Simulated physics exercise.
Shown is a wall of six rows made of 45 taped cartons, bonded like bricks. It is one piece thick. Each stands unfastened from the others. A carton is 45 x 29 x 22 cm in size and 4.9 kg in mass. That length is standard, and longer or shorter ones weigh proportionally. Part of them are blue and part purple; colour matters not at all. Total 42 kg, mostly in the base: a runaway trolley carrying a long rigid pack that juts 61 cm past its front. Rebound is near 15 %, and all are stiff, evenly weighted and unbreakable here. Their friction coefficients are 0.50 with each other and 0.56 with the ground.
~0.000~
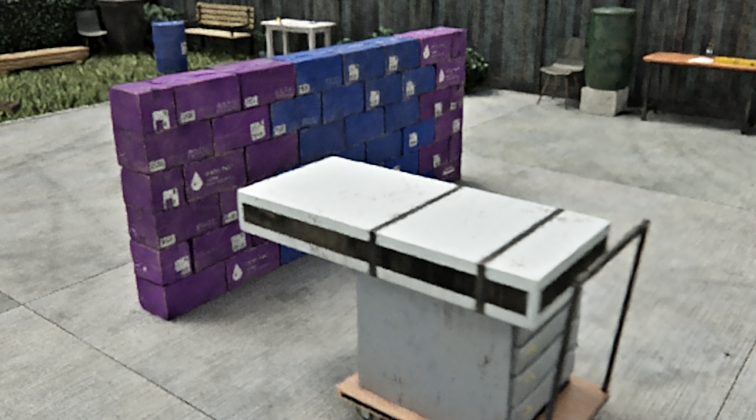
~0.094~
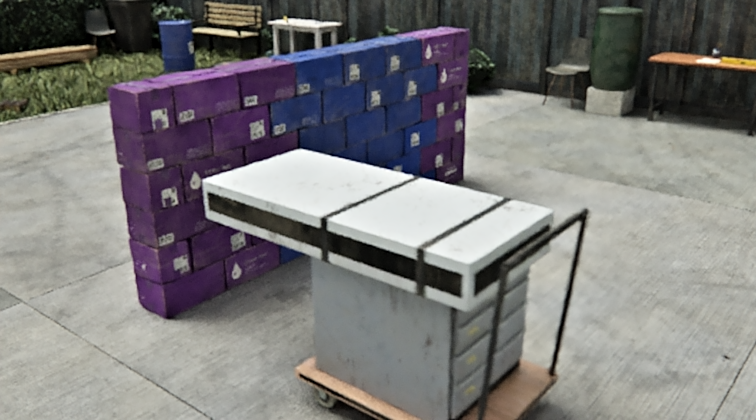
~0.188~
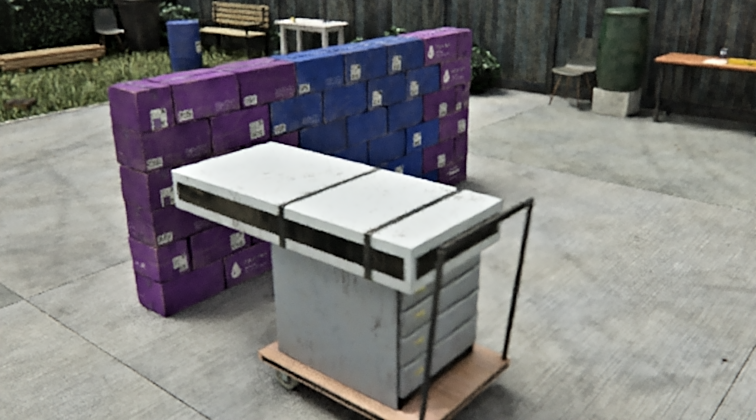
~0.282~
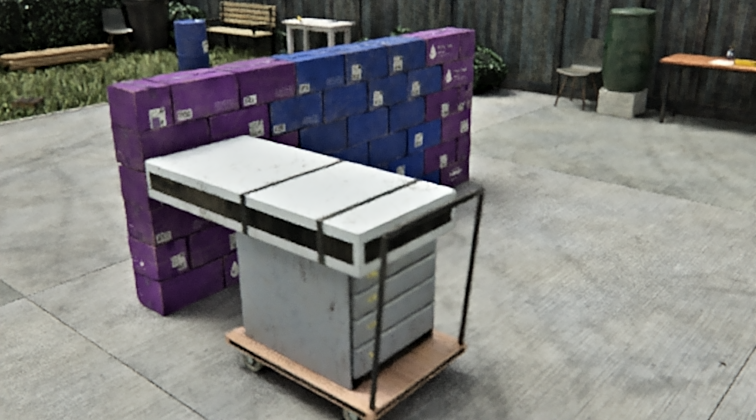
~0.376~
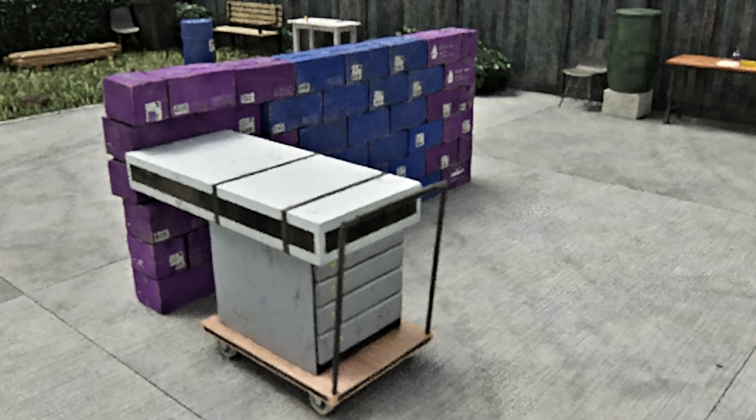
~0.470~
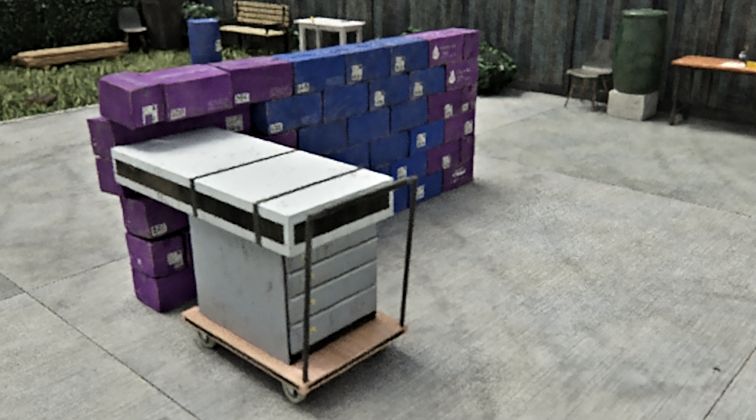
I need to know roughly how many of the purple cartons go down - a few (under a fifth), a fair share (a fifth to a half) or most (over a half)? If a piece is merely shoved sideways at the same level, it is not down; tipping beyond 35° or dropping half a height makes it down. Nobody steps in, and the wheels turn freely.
A fair share, a fifth to a half.
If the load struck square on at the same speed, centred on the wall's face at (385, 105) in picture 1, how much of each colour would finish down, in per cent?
Then purple ends 0 per cent down and blue 40 per cent.
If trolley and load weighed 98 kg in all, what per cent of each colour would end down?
That would leave purple at 30 and blue at 0 per cent.
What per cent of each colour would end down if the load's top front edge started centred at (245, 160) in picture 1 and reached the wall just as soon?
Down at the end: Purple 30 per cent, blue 0 per cent.
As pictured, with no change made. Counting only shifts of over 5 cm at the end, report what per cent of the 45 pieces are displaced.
25 %.
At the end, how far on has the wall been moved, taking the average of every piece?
Average: Roughly 15 cm.
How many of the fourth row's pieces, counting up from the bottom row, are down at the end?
2 in total.
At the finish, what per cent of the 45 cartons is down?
20 per cent.
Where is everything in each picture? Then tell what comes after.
In the first picture (pixels give the middle of a visible side; the camera moves round a little), load (247, 205) 76 cm short of the wall; top purple carton (158, 110); top blue carton (365, 65); none has stirred.
Load (211, 194) 53 cm short of the wall; top purple carton (157, 110), in the second picture.
Load (180, 184) 31 cm short of the wall; top purple carton (156, 109), in the third picture.
Load (152, 174) 8 cm short of the wall; top purple carton (154, 108), in the fourth picture.
Load (132, 166) 10 cm into the wall's line; top purple carton (151, 102) 3° from how it stood; movement in 6 of them, in the fifth picture.
Load (117, 161) 23 cm into the wall's line; top purple carton (148, 106) 8° from how it stood; top blue carton (369, 65); movement in 8 of them, in the sixth picture.
After 0.58 s, load 37 cm past the wall's line, still rolling; none of the 24 purple cartons down (0 of 45 in all colours); top purple carton 23° from how it stood, 9 cm lower.
After 0.80 s, load 62 cm past the wall's line, still rolling; 6 of the 24 purple cartons down (6 of 45 in all colours); top purple carton 4° from how it stood, 13 cm lower.
After 1.18 s, load 72 cm past the wall's line, still rolling; 8 of the 24 purple cartons down (8 of 45 in all colours); top purple carton 75° from how it stood, 34 cm lower.
After 1.76 s, load 71 cm past the wall's line, still rolling; 8 of the 24 purple cartons down (8 of 45 in all colours); top purple carton on its side.
In the end (2.5 s), load 71 cm past the wall's line, stopped; 8 of the 24 purple cartons down (8 of 45 in all colours); top purple carton on its side; top blue carton unmoved. That is 33 per cent. From the last view, middles, top purple carton near (69, 250), top blue carton near (355, 63).
